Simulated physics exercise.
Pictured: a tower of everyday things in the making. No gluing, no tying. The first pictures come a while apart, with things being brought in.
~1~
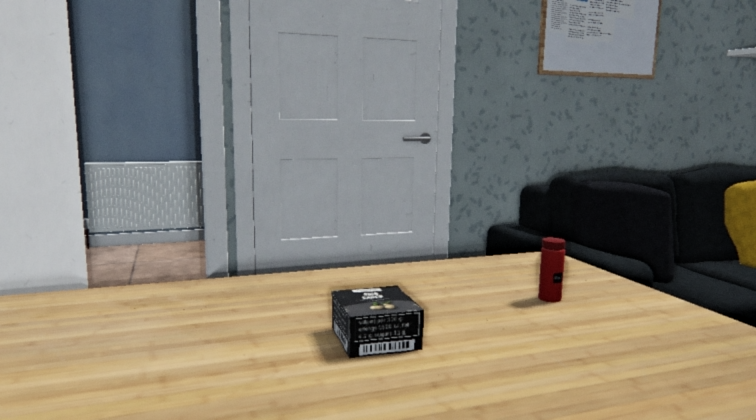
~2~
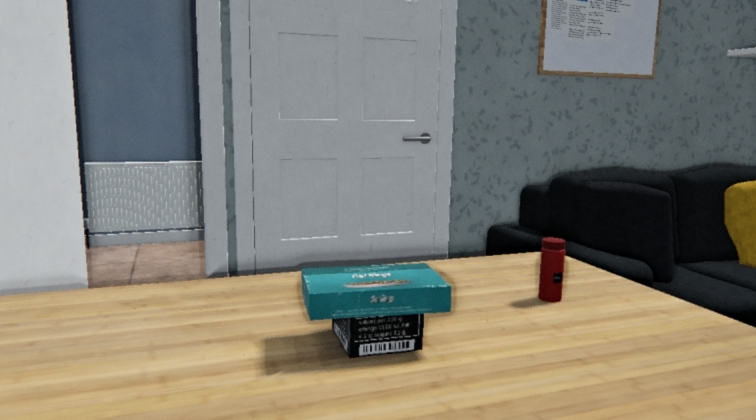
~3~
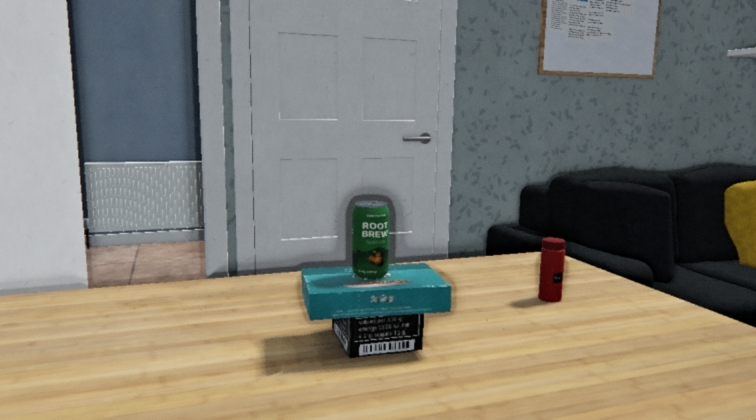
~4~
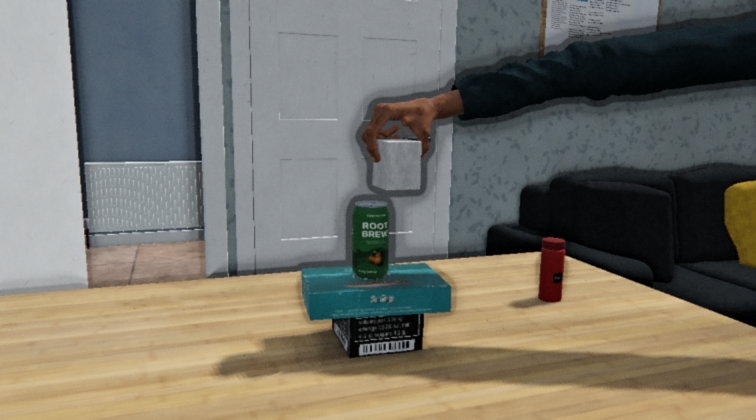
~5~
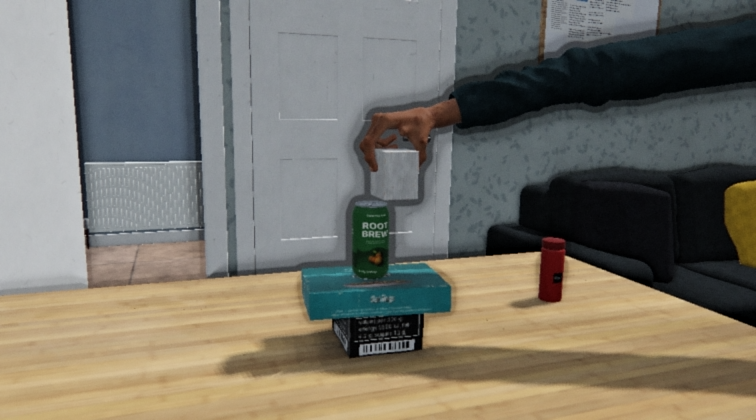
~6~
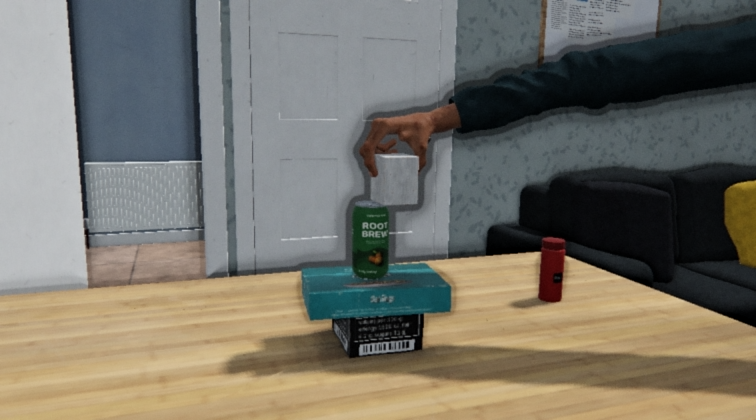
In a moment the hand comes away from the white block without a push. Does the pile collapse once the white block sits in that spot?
Yes. At least one thing drops.
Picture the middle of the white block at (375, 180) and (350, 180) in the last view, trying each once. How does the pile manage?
First attempt - it does not fall; second attempt - it comes down.
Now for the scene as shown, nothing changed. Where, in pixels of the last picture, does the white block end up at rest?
The object winds up at approximately (417, 258).
Then, 0.30 s past the last view, white block rocked 58° from its first pose near (411, 196).
Then, 0.40 s past the last view, white block now fallen.
Then, 1.40 s past the last view, nothing new.
Finally, fallen, white block; the other 4 still in place. Final places as the last picture's camera would see them, white block near (417, 258). The pile gives way.
